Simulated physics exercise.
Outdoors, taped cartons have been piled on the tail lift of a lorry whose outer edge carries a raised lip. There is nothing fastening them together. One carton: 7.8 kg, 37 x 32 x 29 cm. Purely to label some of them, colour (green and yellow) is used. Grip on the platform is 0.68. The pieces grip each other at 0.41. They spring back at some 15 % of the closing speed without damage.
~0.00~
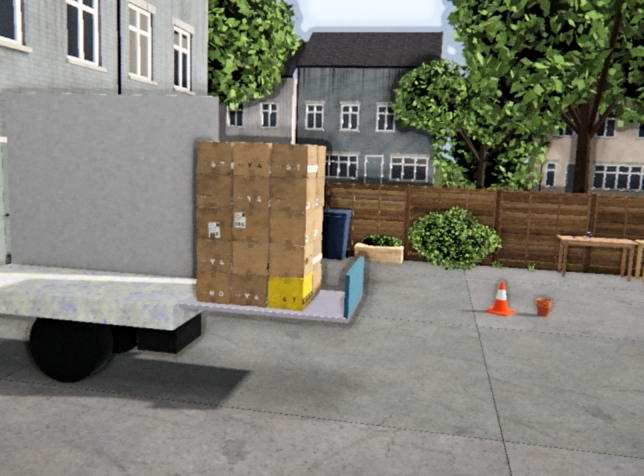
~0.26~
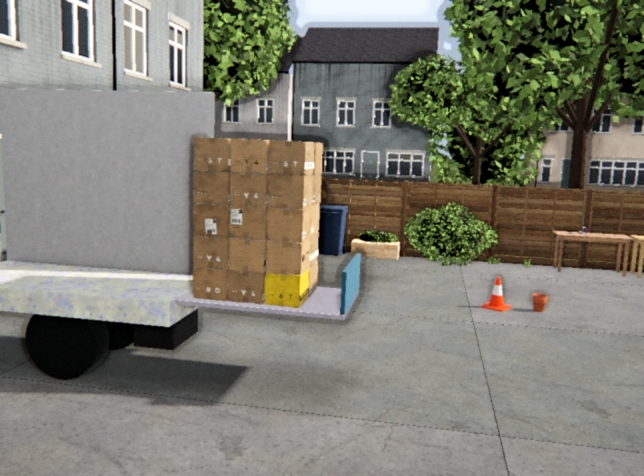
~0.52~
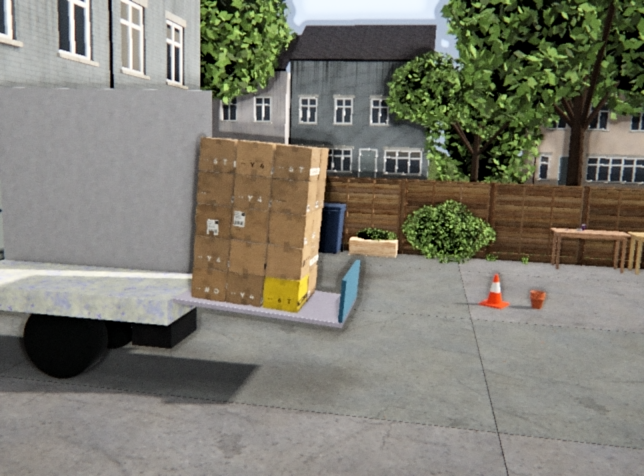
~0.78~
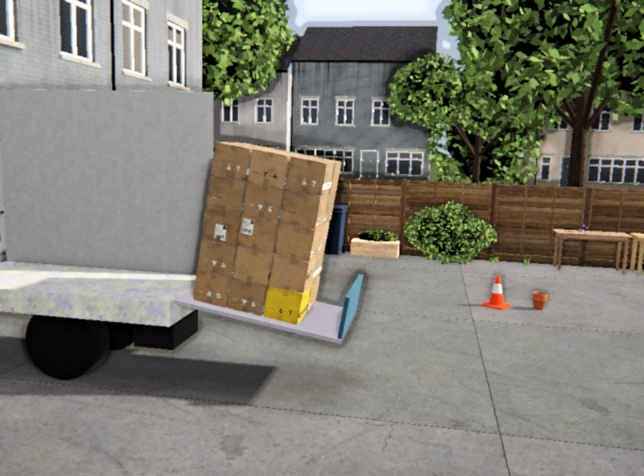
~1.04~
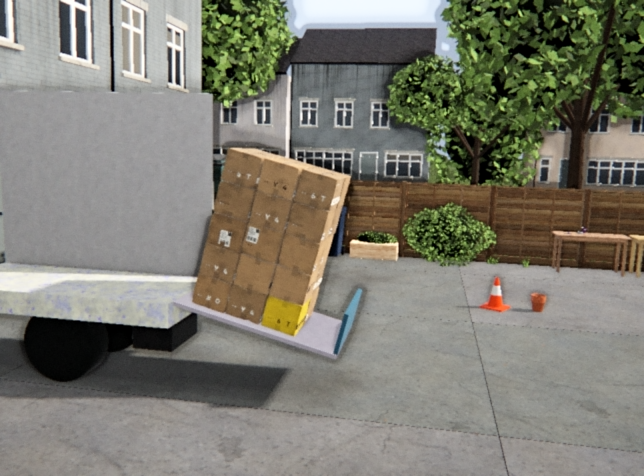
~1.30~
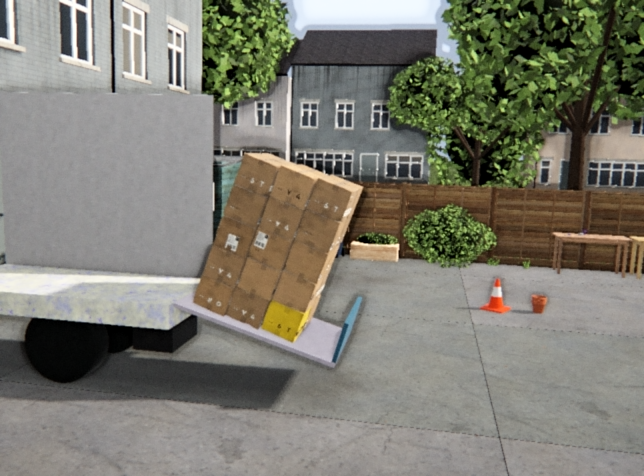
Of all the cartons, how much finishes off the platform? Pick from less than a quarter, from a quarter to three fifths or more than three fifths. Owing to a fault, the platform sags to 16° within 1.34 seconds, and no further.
The share is between a quarter and three fifths.
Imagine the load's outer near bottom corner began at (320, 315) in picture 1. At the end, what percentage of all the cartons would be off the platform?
40 percent.
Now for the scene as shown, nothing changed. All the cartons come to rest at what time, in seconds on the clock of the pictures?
Close to 3.5 s.
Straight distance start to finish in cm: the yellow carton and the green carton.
Well, the yellow finishes about 30 cm from where it began, while the green finishes about 70 cm from its start.
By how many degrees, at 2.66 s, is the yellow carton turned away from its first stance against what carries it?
My estimate is close to 40°.
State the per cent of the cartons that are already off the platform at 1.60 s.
By then 0 %.
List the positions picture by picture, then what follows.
In the first frame (we follow the side turned to the camera; leans and shifts are taken against what carries them), platform's outer corner (346, 321) slope 0°; yellow carton (286, 294); no piece has moved.
In the second frame, platform's outer corner (342, 318) slope 0°.
In the third frame, platform's outer corner (340, 326) slope 4°.
In the fourth frame, platform's outer corner (339, 341) slope 9°.
In the fifth frame, platform's outer corner (334, 357) slope 13°.
In the sixth frame, platform's outer corner (333, 365) slope 16°; yellow carton (282, 322) tipped 3°; steepest lean 3°, the carton at (281, 219); 30 stirred so far.
Around 1.60 s, slope 16°; none of the 30 cartons off the platform, 30 disturbed; yellow carton tipped 16°; green carton tipped 15°.
Around 1.92 s, slope 16°; 8 of the 30 cartons off the platform; green carton tipped 41°; yellow carton tipped 40°.
Around 2.66 s, slope 16°; 12 of the 30 cartons off the platform; green carton tipped 40°; yellow carton tipped 39°.
Finally (3.9 s), slope 16°; 12 of the 30 cartons off the platform; green carton tipped 40°; yellow carton tipped 39°. That is 40 per cent. Seen by the last camera, middles, green carton near (325, 262), yellow carton near (303, 315).
